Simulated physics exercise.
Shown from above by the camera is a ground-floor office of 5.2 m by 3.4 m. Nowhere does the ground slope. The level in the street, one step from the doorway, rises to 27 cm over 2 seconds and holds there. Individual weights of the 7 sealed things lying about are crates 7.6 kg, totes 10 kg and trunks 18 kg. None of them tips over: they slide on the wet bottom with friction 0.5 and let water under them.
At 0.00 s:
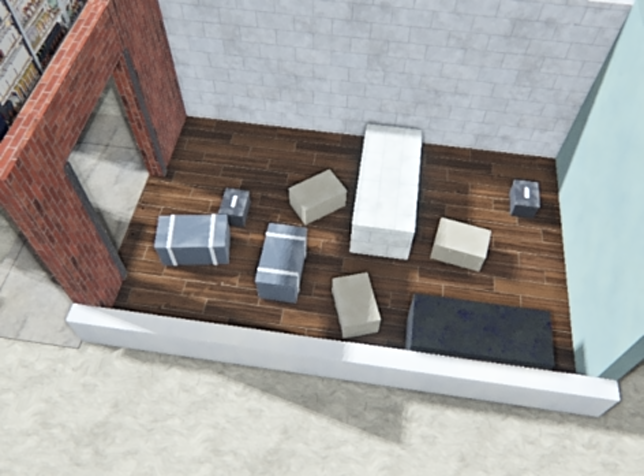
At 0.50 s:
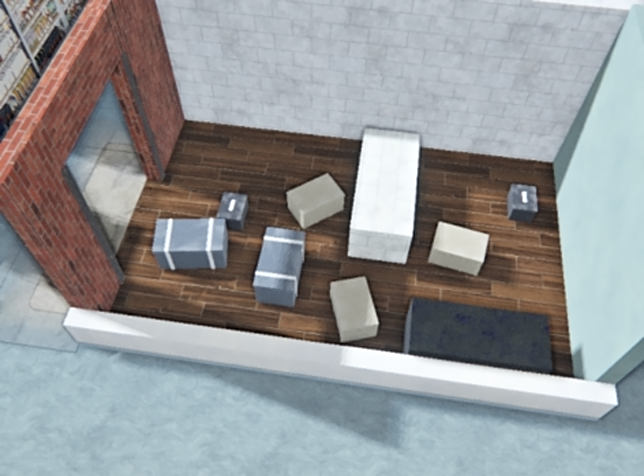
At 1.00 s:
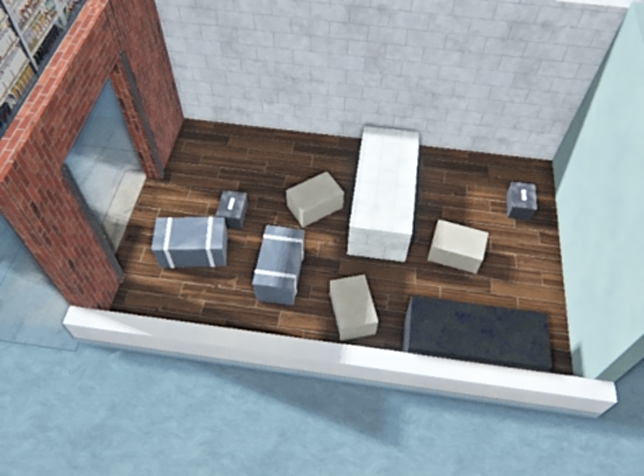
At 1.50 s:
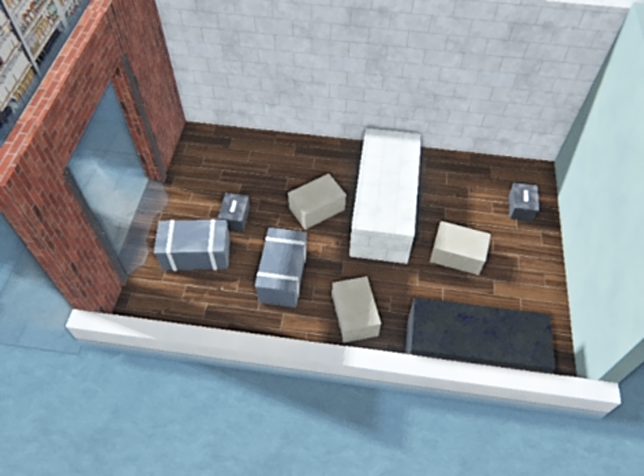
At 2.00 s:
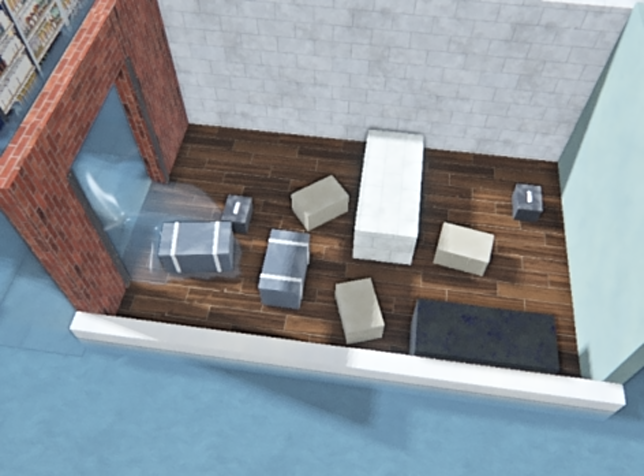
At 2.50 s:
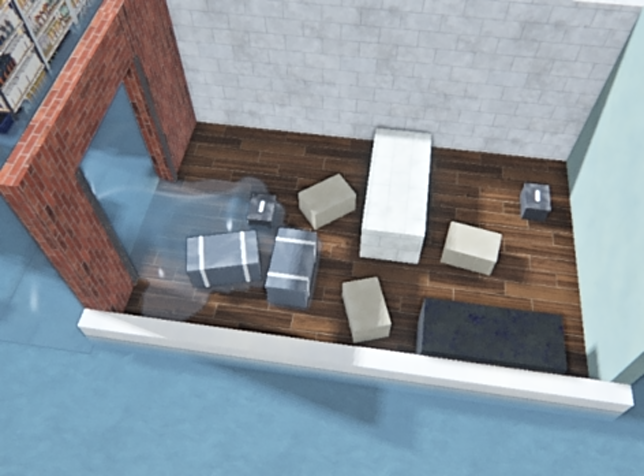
A ground-floor office with dark wooden flooring, a red brick wall with a doorway at left and a pale block wall behind is seen from above. Blue-grey trunks with light bands sit at left, beige boxes and a long white block near the middle, and a dark low block at lower right. Blue water covers the street, then enters the doorway, pushing the trunk nearest it rightward, as the view shifts slightly.
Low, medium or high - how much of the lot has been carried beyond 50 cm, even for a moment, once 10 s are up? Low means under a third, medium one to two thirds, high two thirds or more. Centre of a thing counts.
High.
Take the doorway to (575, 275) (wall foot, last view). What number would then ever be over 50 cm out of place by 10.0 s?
The answer then is 6.
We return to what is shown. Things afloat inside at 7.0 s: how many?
Count: 7.
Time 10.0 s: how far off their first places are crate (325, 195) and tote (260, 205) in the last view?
They sit 150 cm and 200 cm away, in the order given.
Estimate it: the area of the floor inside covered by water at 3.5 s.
8.0 m2.
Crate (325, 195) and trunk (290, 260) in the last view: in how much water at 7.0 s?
Depths: Near 16 cm, then near 10 cm.
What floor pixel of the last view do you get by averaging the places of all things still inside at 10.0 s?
Around (408, 207).
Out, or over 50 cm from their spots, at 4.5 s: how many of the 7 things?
At that time I count 3.
After 3.5 s 3 of 7 are over 50 cm from their spots; 2 afloat.
After 4.5 s 3 of 7 are over 50 cm from their spots; 5 afloat.
After 7.0 s 6 of 7 are over 50 cm from their spots; 7 afloat.
After 10.0 s 7 of 7 are over 50 cm from their spots, and 7 have been at some point; 7 afloat.
